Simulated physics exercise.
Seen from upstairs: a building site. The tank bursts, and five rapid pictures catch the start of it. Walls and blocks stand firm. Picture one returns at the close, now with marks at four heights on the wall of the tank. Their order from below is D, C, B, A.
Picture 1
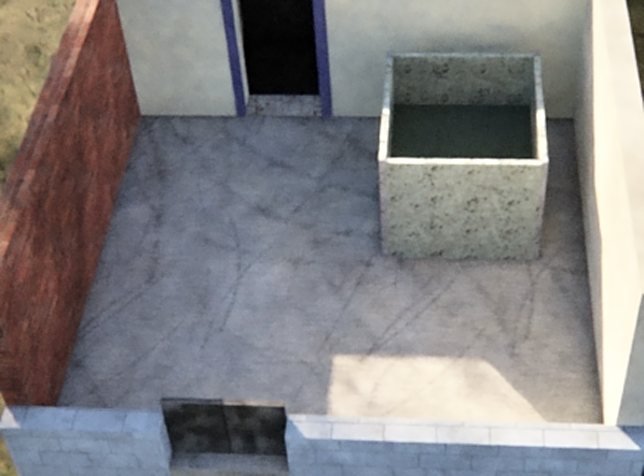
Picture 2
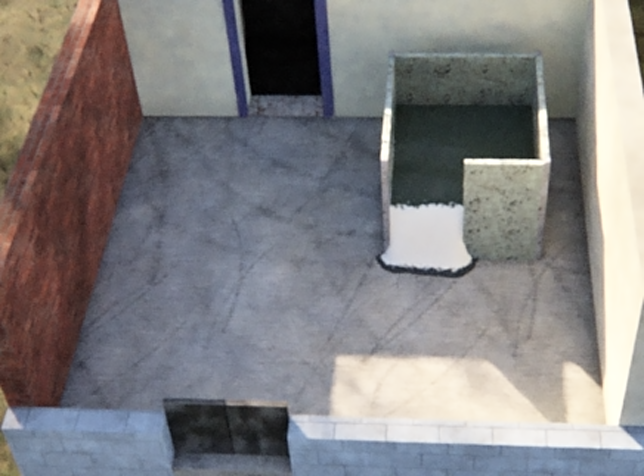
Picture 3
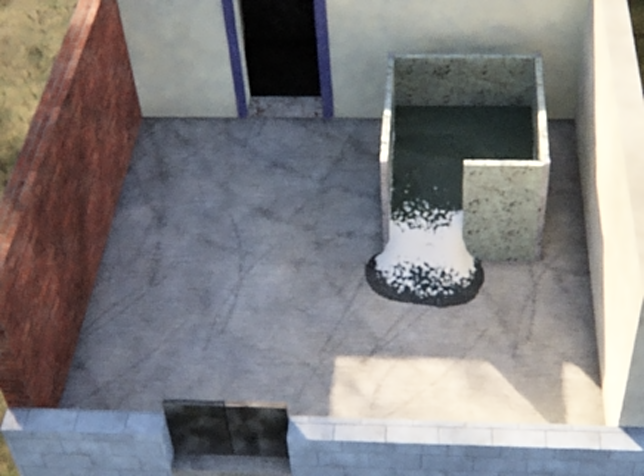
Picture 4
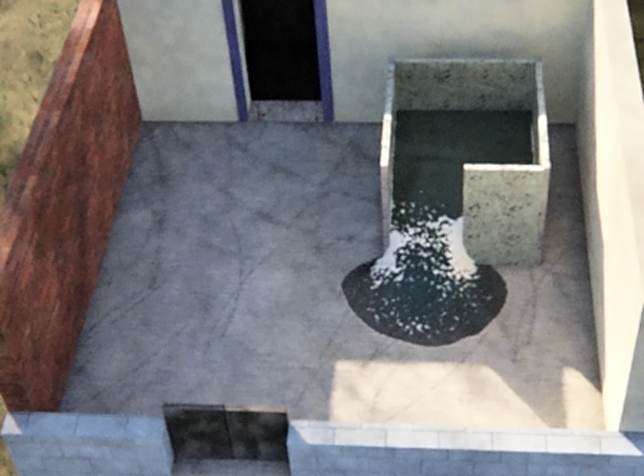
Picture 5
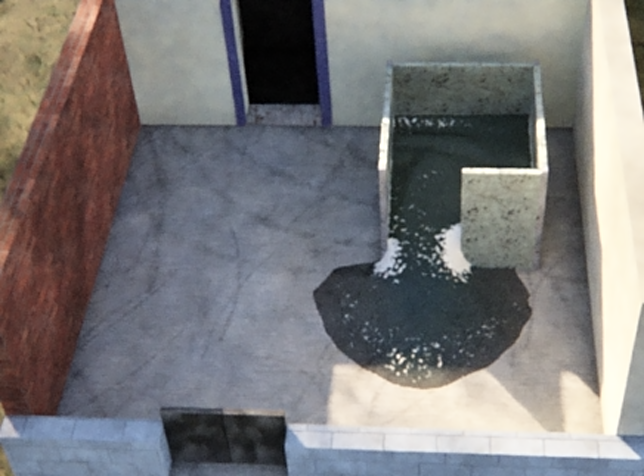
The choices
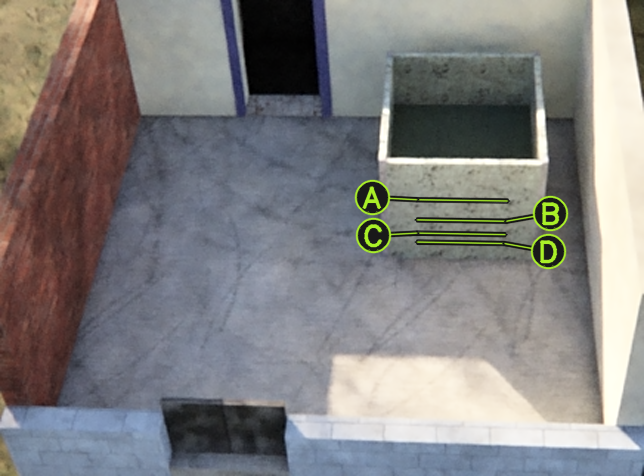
A square stone tank of dark water stood in a walled yard until the left part of its front side vanished, and water poured out, foaming white, then fanned across the grey floor.
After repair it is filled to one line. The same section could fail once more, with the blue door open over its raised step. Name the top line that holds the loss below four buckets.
A is the one.
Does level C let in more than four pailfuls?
No, that is safe.
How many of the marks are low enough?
All of the four.
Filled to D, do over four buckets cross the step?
No, not at all.
In lime, A at (462, 200); B at (461, 220); C at (461, 233); D at (460, 242); from the bottom up D, C, B, A.
With A, a splash gets over, under a bucket.
With B, nothing gets over.
With C, nothing gets over.
With D, nothing gets over.
